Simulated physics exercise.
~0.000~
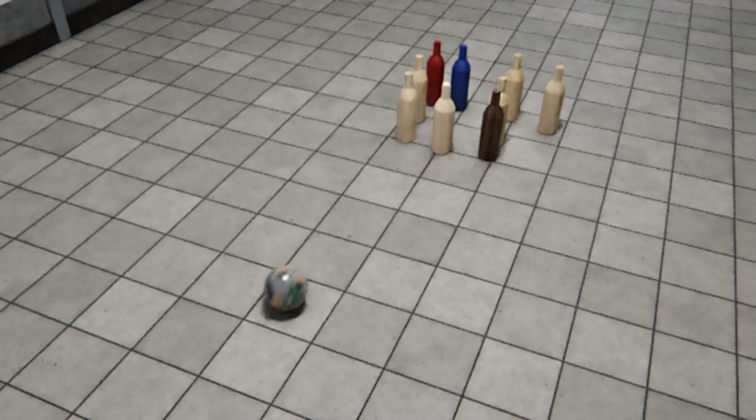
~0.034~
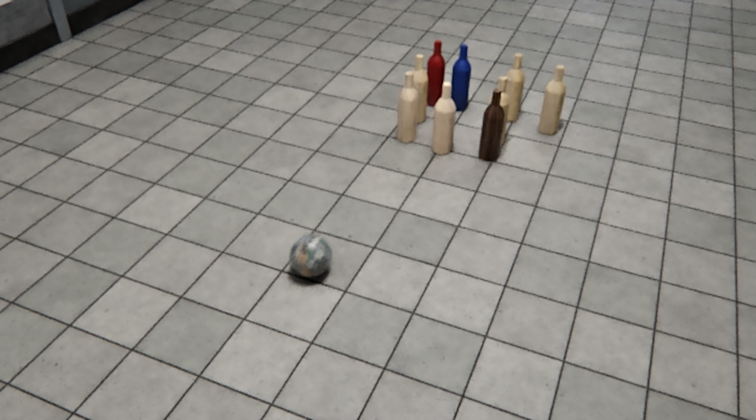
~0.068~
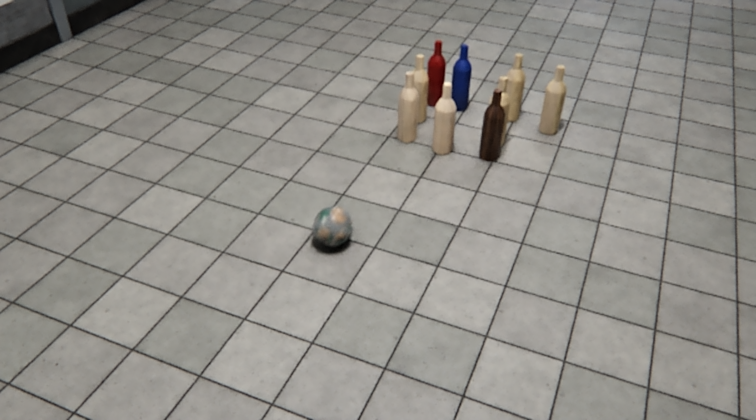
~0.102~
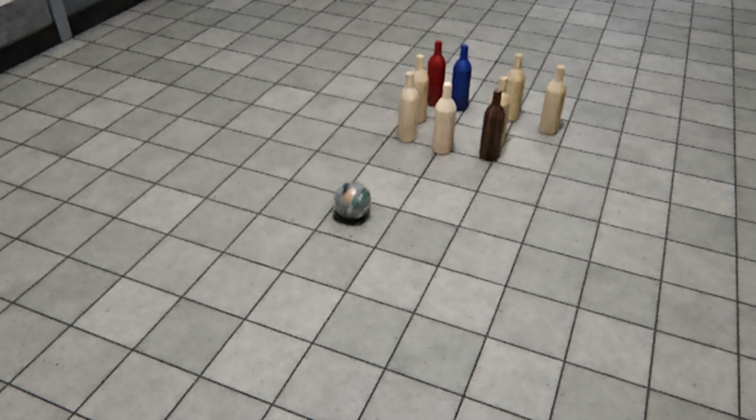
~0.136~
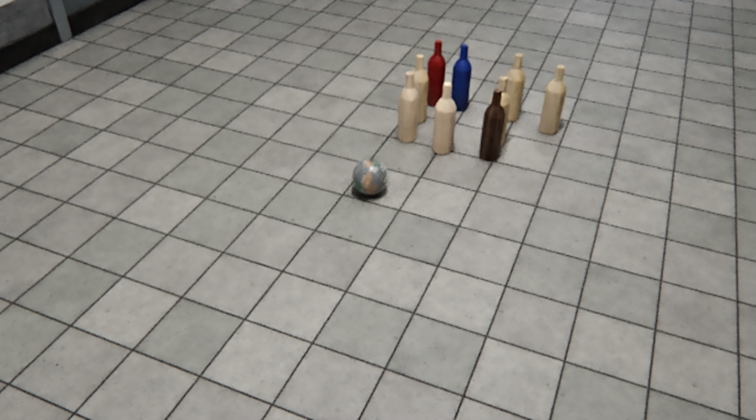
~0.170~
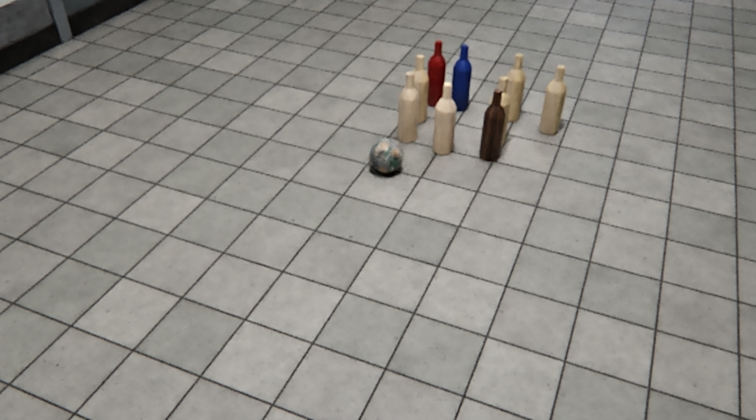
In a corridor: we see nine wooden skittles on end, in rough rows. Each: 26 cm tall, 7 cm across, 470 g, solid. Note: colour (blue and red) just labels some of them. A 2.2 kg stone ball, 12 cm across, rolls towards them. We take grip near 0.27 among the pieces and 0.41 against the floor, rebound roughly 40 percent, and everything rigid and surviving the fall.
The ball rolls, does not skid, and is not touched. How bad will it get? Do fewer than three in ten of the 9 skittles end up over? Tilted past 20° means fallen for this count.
Most likely a bigger share than three tenths goes down.
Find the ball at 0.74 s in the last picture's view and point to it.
Roughly at (495, 13).
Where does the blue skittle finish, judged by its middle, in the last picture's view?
In the final image its middle is around (536, 97).
After 0.40 s, ball still moving; 2 of the 9 skittles over; red skittle leaning 15°; blue skittle leaning 15°.
After 0.74 s, ball still moving; 4 of the 9 skittles over; blue skittle lying flat; red skittle lying flat.
By the end (1.3 s), ball rolling away; 4 of the 9 skittles over; red skittle lying flat; blue skittle lying flat. That is 44 per cent. As the last picture would show them, middles, red skittle near (547, 36), blue skittle near (536, 97).
